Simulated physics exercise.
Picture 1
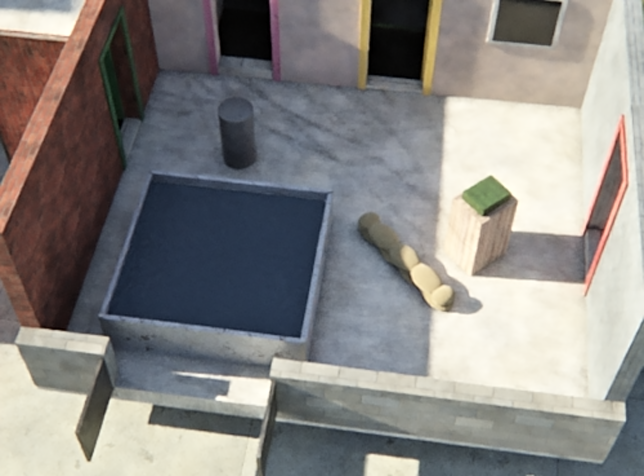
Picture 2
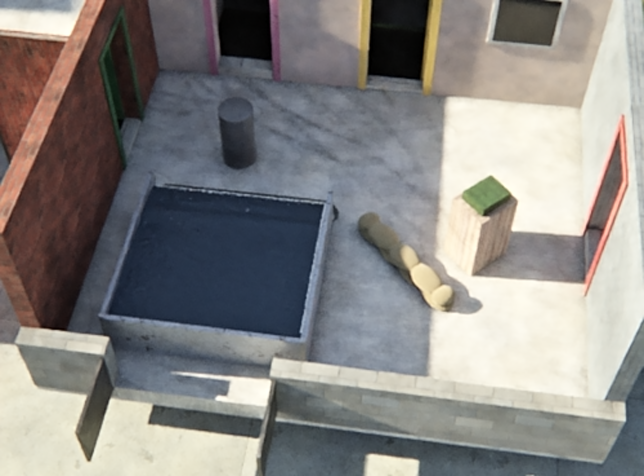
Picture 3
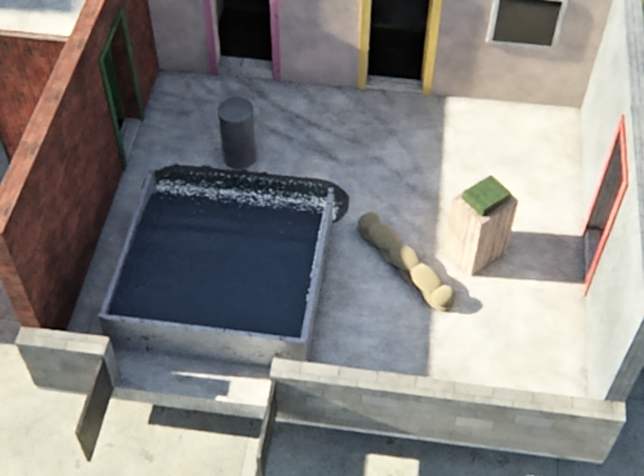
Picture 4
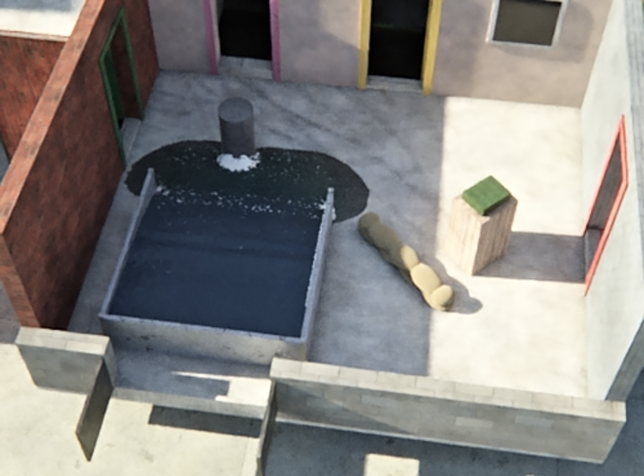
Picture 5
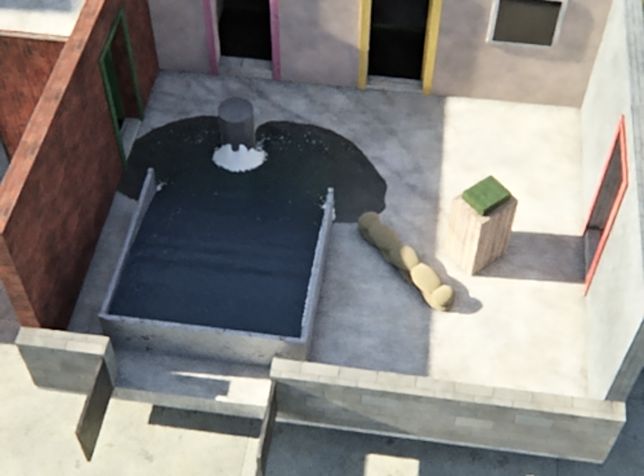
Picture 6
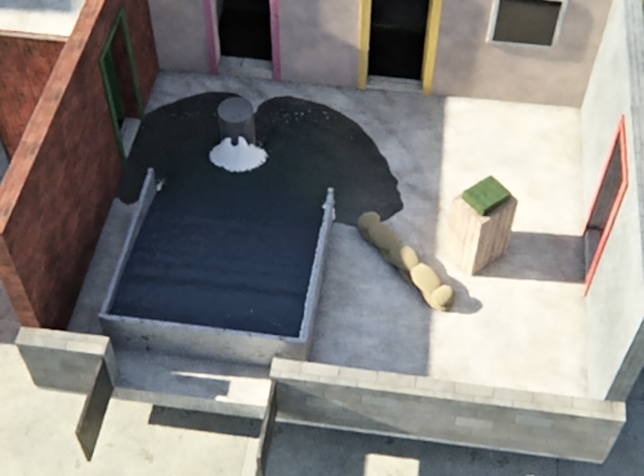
Dark water bursting from the far side of a square open tank, spreading around a grey cylinder in a walled yard.
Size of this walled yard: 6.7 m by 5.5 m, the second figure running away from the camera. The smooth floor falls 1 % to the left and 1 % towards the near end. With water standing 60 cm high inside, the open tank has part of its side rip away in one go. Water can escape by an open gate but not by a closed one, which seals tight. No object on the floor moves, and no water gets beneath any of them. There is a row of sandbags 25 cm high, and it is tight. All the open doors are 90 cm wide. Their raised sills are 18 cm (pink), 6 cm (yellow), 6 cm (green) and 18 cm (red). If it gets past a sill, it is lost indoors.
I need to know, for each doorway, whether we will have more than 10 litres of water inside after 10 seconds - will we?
Pink door: Tops it; yellow door: Tops it; green door: Tops it; red door: Fails to top it.
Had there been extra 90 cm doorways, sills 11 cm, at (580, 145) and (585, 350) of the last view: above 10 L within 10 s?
The first doorway goes beyond and the second stays inside.
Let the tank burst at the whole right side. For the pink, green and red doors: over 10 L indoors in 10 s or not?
Note: Pink short of the mark, green beyond the mark, red short of the mark.
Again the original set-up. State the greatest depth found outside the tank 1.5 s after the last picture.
Roughly 40 cm.
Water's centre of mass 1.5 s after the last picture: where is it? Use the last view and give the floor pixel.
Roughly (247, 195) in the last picture.
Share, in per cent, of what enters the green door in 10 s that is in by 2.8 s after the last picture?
Estimate: Around 50 per cent.
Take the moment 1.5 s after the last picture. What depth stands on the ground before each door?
Door by door, in cm: Pink reads 30, yellow reads 20, green reads 19, red reads 0.
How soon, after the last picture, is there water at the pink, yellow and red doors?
Times: Pink 0.1 seconds, yellow 0.6 seconds, red 3.2 seconds.
Then, 0.7 s after the last picture water covers 35 % of the floor and is deepest (48 cm) near (159, 72); pink door 23 cm at the sill, 2 L in, yellow door 10 cm at the sill, 1 L in, green door 13 cm at the sill, 4 L in, red door not reached.
Then, 1.5 s after the last picture water covers 40 % of the floor and is deepest (40 cm) near (159, 72); pink door 30 cm at the sill, 11 L in, yellow door 20 cm at the sill, 43 L in, green door 19 cm at the sill, 62 L in, red door not reached.
Then, 2.8 s after the last picture water covers 50 % of the floor and is deepest (26 cm) near (243, 139); pink door 24 cm at the sill, 53 L in, yellow door 17 cm at the sill, 130 L in, green door 24 cm at the sill, 210 L in, red door not reached.
Then, 5.3 s after the last picture water covers 80 % of the floor and is deepest (24 cm) near (57, 362); pink door 9 cm at the sill, 61 L in, yellow door 5 cm at the sill, 184 L in, green door 13 cm at the sill, 377 L in, red door 11 cm at the sill, 0 L in.
Then, 9.3 s after the last picture water covers 95 % of the floor and is deepest (15 cm) near (359, 248); pink door 5 cm at the sill, 61 L in, yellow door 6 cm at the sill, 187 L in, green door 9 cm at the sill, 407 L in, red door 5 cm at the sill, 0 L in.
